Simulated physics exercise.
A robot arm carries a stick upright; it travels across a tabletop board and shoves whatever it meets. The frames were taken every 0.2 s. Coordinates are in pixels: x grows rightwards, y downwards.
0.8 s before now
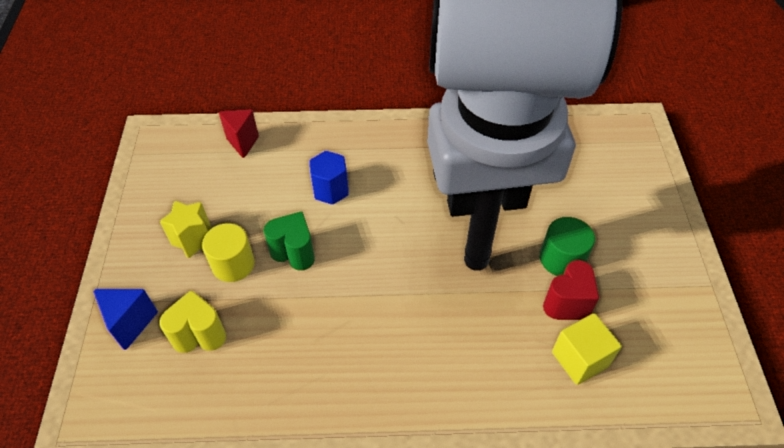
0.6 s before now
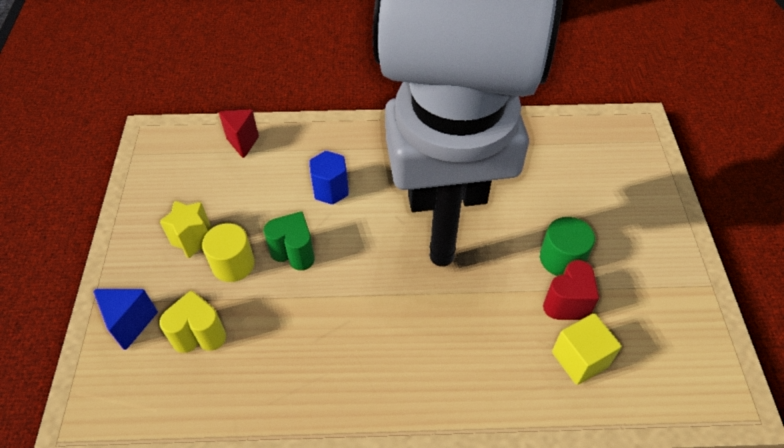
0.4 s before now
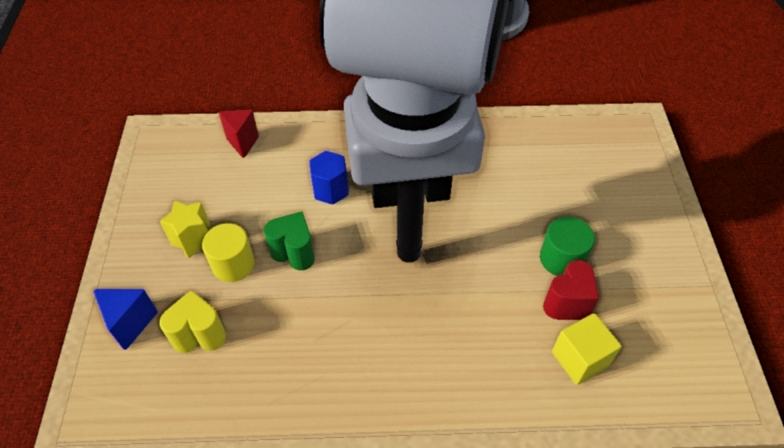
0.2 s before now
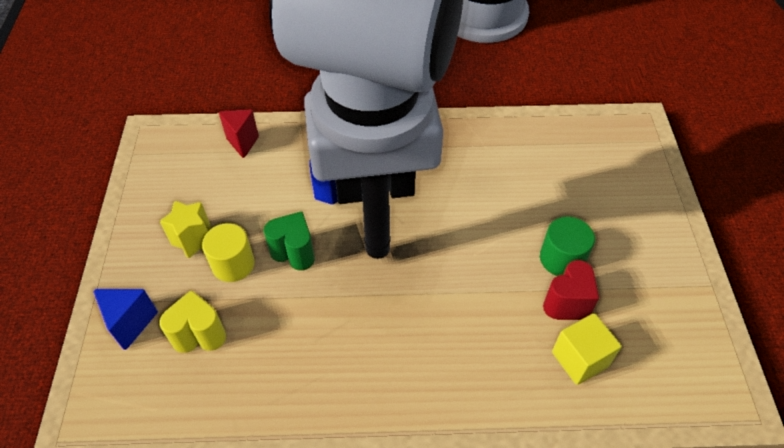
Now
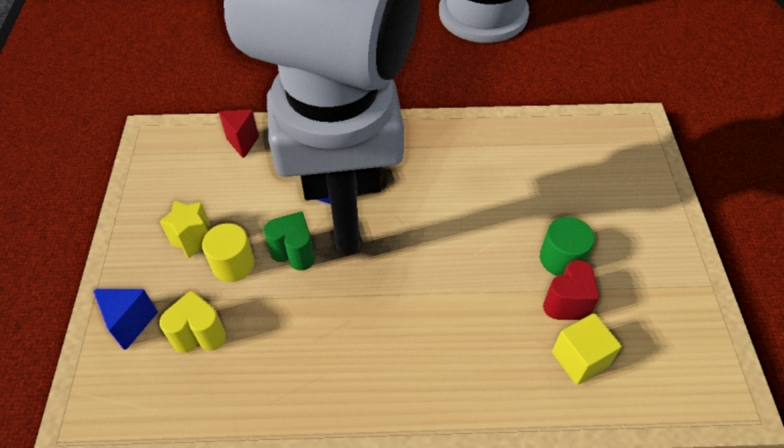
A grey robot arm with a black stick pointing down moves over a pale wooden board on a red surface, seen from above at an angle by a still camera. Yellow, green, blue and red blocks sit at left, with a green cylinder, red heart and yellow cube at right. The stick glides steadily left toward the green heart, the arm covering the blue six-sided block, while the blocks stay still.
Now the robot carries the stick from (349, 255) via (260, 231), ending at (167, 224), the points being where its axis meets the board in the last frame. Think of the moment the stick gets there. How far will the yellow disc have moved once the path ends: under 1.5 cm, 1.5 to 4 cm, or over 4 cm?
Travels 1.5 to 4 cm.
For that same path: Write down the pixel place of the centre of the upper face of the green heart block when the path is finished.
It comes to (248, 232).
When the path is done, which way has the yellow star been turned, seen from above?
Its spin: Anticlockwise.
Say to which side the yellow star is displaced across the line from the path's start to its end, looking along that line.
Shifted left.
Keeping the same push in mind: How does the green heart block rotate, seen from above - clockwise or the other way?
From the top: Counterclockwise.
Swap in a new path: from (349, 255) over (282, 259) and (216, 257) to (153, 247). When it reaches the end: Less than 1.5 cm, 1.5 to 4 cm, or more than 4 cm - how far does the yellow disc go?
Of the three bands, it's over 4 cm.
What follows on the original path. One third of the way, stick (286, 228); yellow disc (210, 246); green heart block (258, 230), turned 35° anticlockwise.
Two thirds of the way, stick (225, 218); yellow disc (203, 251); green heart block (248, 232), turned 60° anticlockwise.
At the end, stick (163, 215); yellow star (156, 222), turned 80° anticlockwise; yellow disc (203, 251); green heart block (248, 232), turned 60° anticlockwise; blue six-sided block still.
